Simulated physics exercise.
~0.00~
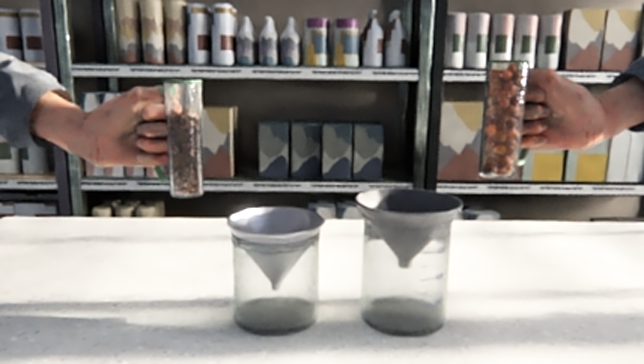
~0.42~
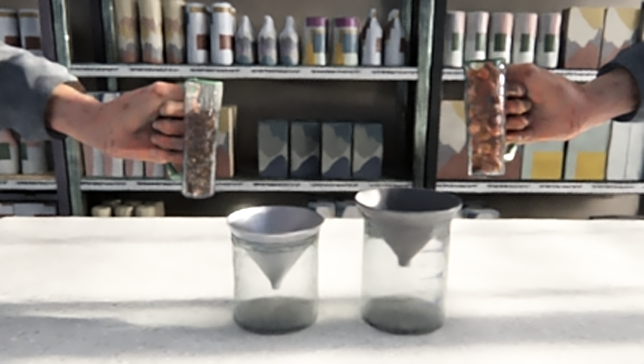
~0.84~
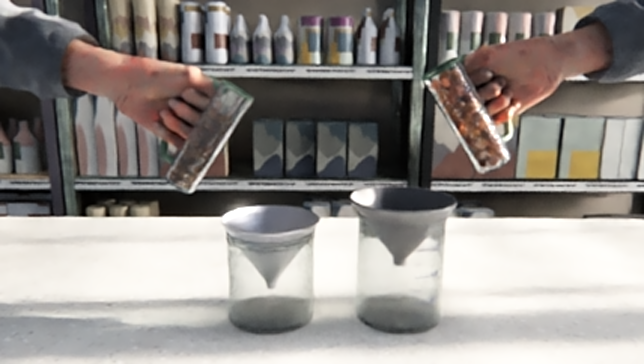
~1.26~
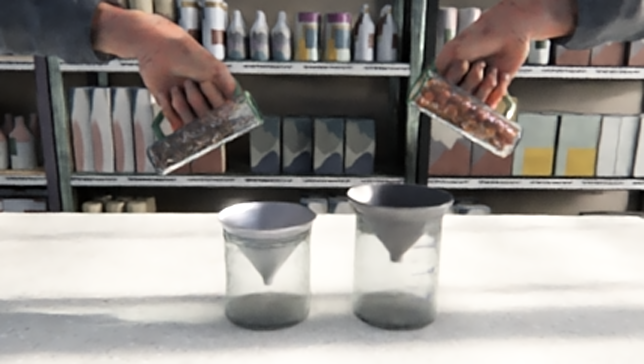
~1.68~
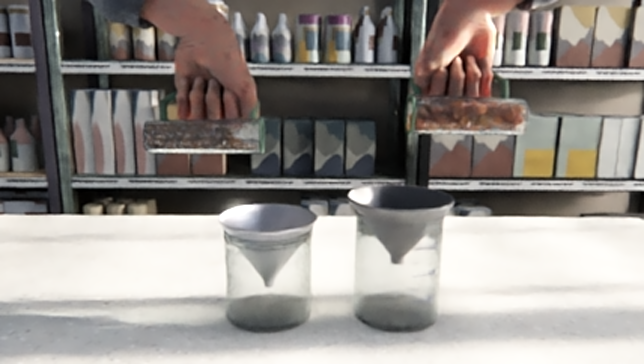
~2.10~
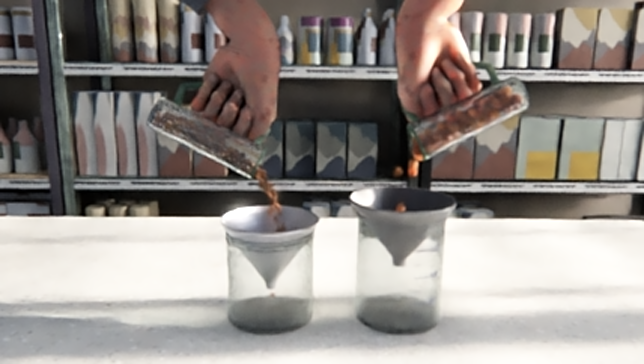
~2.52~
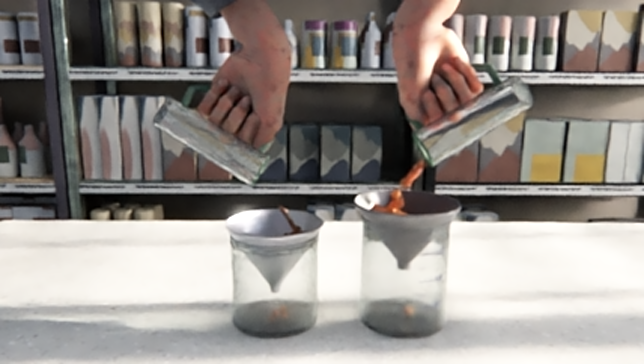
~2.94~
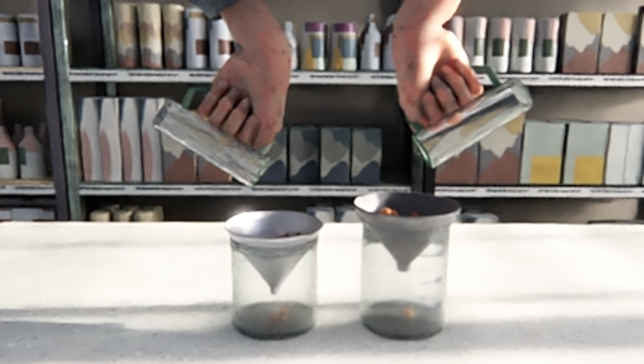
The clip opens with two hands holding clear, handled containers upright above two glass jars topped with grey funnels, with stocked shelves behind the pale counter. The left container holds small brownish pieces, and the right one holds chunkier reddish-brown pieces. The hands move inward and tilt the containers until both lie on their sides, their contents still inside. They then tip further, and both loads pour toward the funnels. Both containers end up empty and angled downward, with nearly everything stuck in the two funnels and only a stray few pieces down in each jar.
